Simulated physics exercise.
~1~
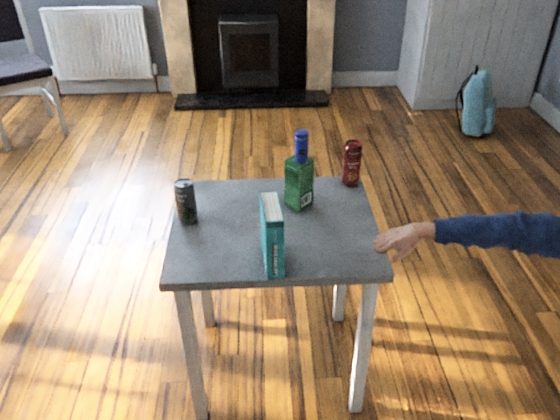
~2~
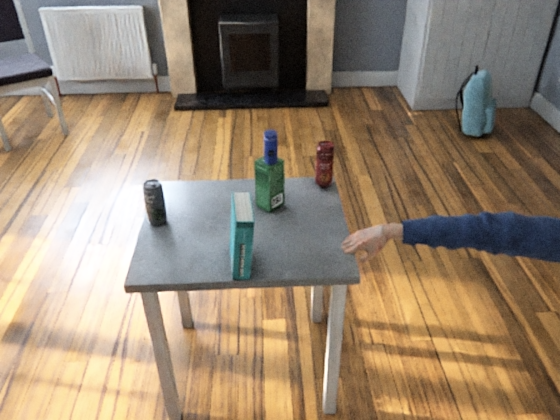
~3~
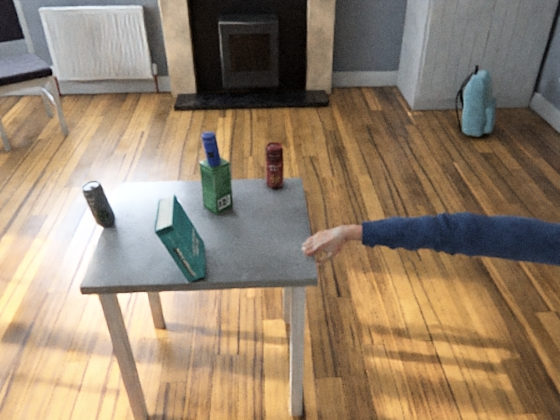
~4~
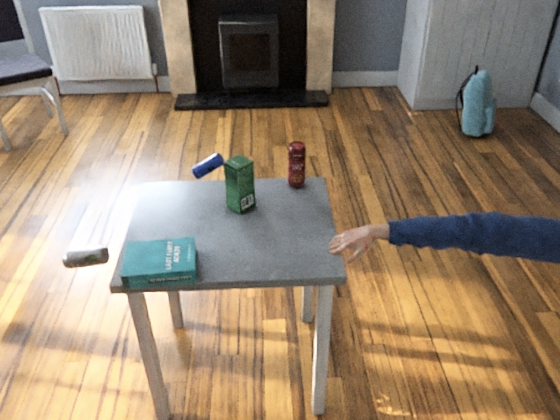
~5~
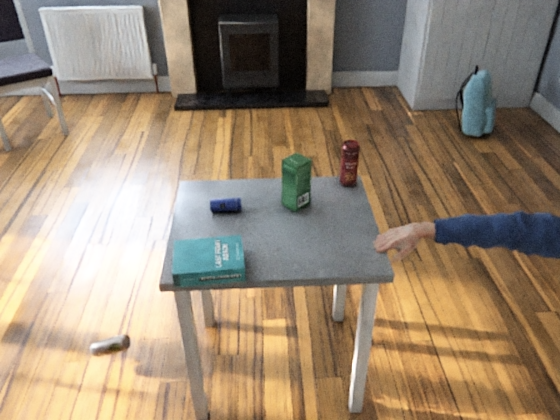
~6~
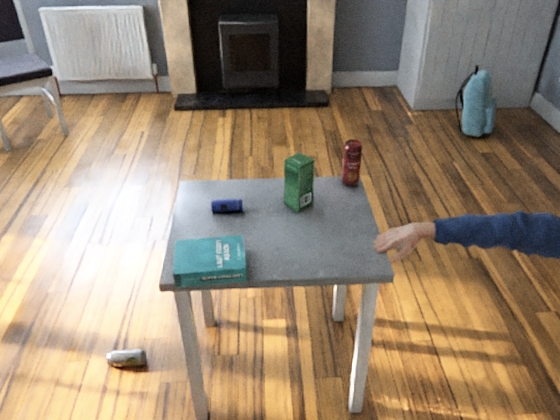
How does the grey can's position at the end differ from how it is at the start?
At the start the grey can stands upright on the table, but at the end it lies on its side on the floor.
